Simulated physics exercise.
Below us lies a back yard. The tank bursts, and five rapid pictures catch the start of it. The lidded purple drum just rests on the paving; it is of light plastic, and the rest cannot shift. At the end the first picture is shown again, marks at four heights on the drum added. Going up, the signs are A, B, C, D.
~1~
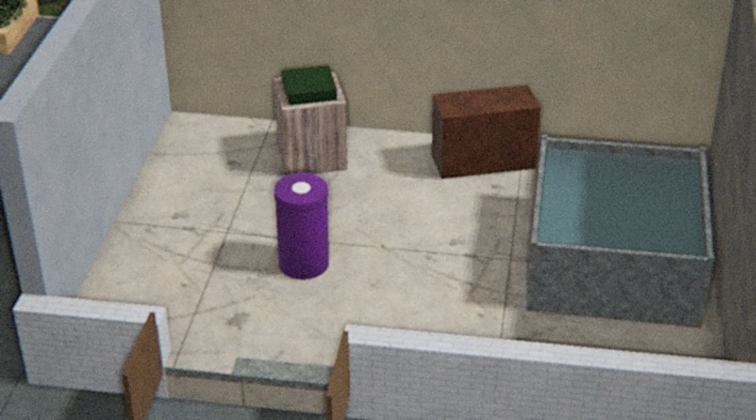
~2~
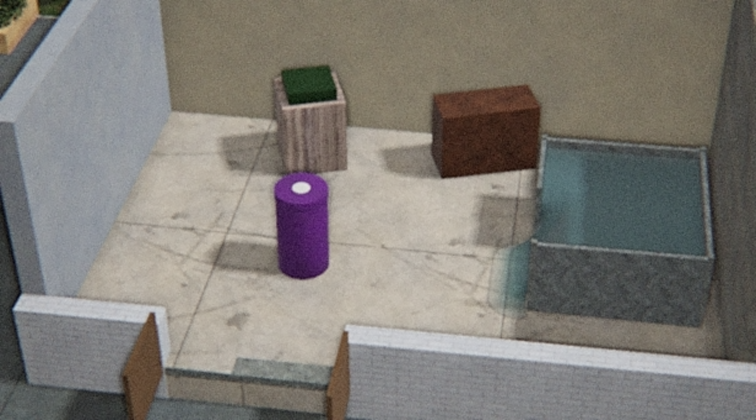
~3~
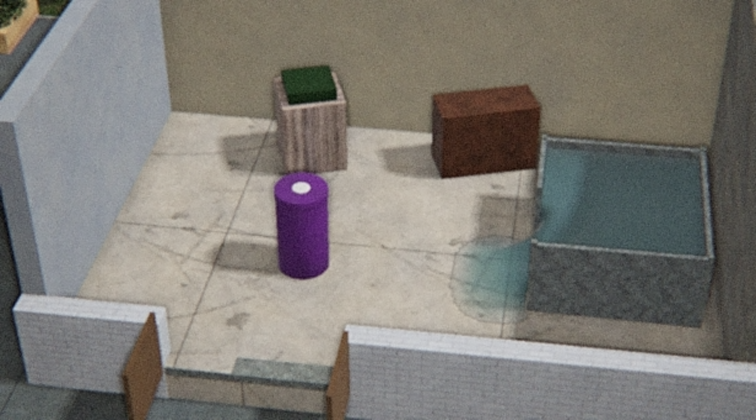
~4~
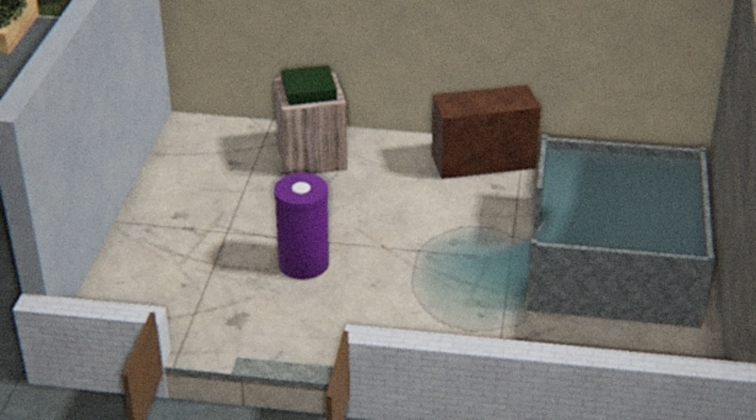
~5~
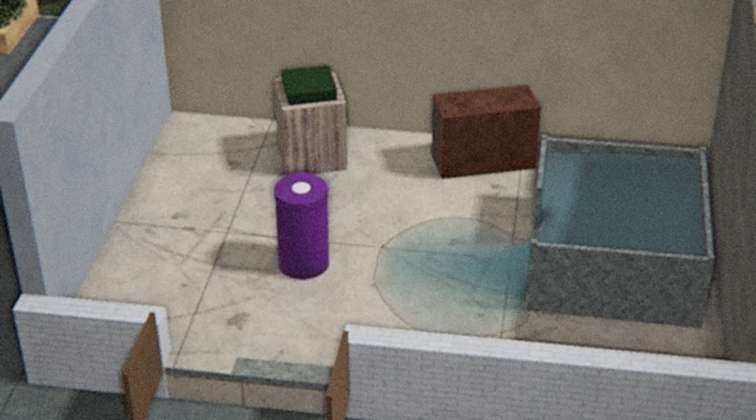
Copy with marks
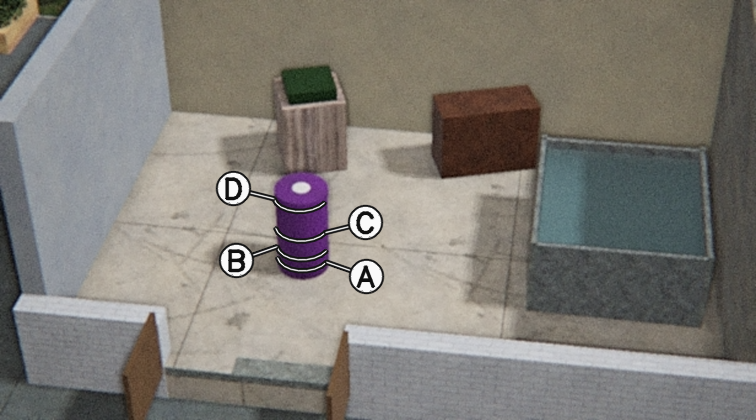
Back yard with a purple drum, planter and brown box, water leaking from a grey tank and spreading leftward across the paving.
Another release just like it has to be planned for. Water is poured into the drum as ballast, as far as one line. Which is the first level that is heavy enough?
Line C.
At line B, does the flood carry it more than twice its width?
No, less.
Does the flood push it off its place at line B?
Yes, it does.
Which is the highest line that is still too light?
Here it is line B.
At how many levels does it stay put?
Two of them.
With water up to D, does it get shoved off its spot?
No, that is safe.
On the marked copy, A at (298, 270); B at (298, 259); C at (297, 241); D at (295, 211); from the bottom up A, B, C, D.
Choosing A, it is pushed about 3 times its own width away.
Choosing B, it is pushed about its own width away.
Choosing C, it does not move.
Choosing D, it does not move.
